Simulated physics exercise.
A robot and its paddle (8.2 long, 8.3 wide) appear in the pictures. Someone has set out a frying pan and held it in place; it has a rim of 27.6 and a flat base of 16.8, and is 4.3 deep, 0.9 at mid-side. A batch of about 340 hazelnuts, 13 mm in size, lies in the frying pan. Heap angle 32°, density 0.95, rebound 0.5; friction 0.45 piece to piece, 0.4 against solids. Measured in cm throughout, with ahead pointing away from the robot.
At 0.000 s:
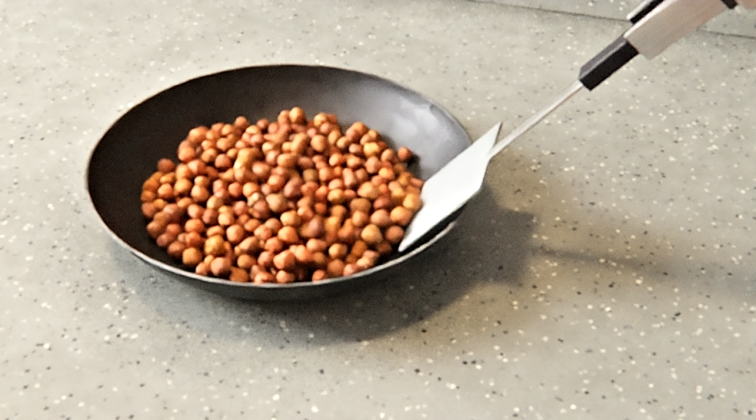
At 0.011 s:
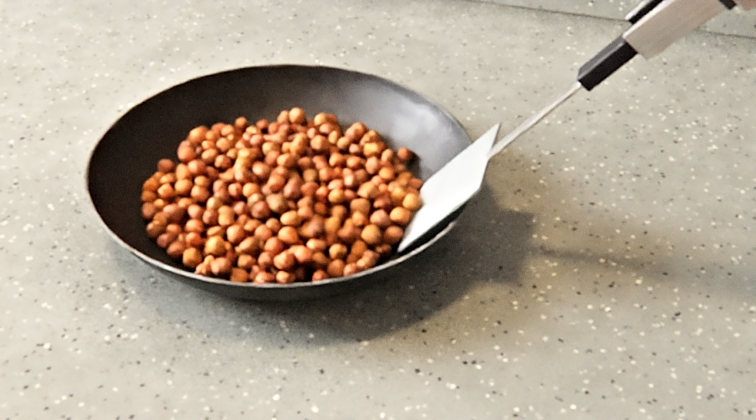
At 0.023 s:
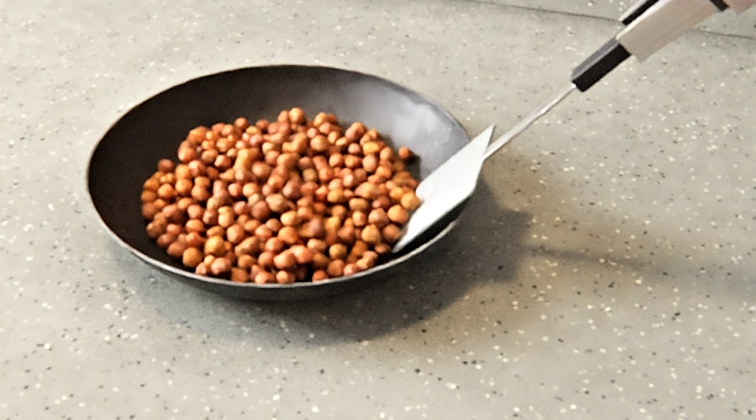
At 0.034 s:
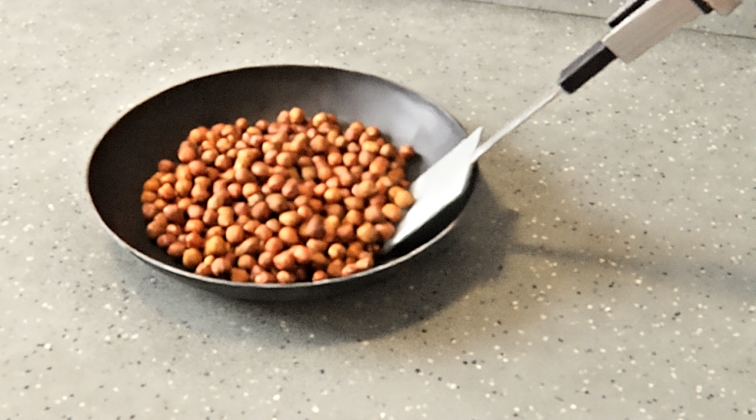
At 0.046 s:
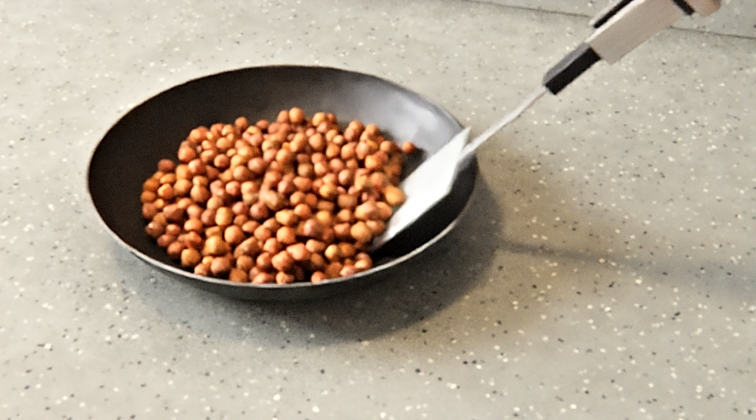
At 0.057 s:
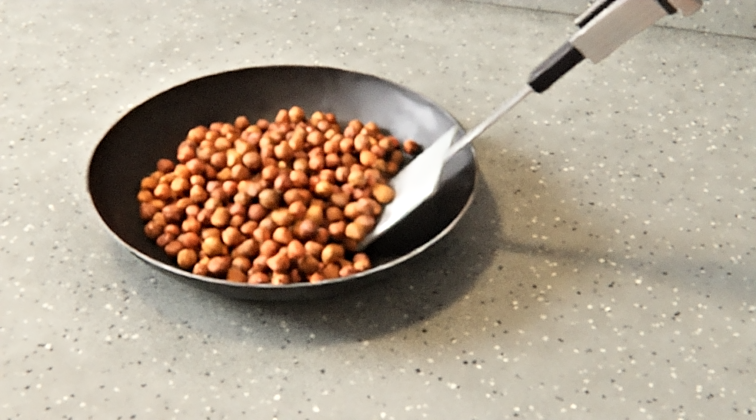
The clip opens on a dark frying pan heaped with brown hazelnuts on a speckled grey counter, a robot's pale paddle resting inside the right edge. After a brief near-stillness, the paddle slides left and slightly down into the heap, pushing the nearest nuts a short way leftward and baring some pan behind it.
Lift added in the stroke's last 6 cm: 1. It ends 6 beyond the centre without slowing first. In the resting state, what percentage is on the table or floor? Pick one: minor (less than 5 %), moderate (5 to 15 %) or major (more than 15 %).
Minor.
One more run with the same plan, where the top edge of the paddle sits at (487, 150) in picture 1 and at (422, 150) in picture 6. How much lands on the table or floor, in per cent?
Roughly 10 %.
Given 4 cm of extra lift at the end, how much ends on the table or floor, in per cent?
Close to 10 in a hundred.
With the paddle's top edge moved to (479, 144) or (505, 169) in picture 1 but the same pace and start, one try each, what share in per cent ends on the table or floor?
First try around 5 percent, second around 0 percent.
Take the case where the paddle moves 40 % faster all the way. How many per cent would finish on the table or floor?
10 per cent, roughly.
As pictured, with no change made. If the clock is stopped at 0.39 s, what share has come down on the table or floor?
It works out to about 0 in a hundred.
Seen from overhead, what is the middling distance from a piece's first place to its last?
Level distance of roughly 4 cm.
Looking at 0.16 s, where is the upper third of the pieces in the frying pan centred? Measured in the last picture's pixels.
Near pixel (251, 162).
By 0.11 s, sloping 51°, highest piece 5 above the table; 341 in the frying pan.
By 0.16 s, sloping 51°, highest piece 6 above the table; 341 in the frying pan.
By 0.39 s, sloping 51°, highest piece 5 above the table; 336 in the frying pan, 3 on the table or floor, 2 on the blade or in flight.
By 1.44 s, sloping 51°, highest piece 5 above the table; 336 in the frying pan, 5 on the table or floor.
Final count, 336 in the frying pan, 5 on the table or floor. That is 1 % on the table or floor.
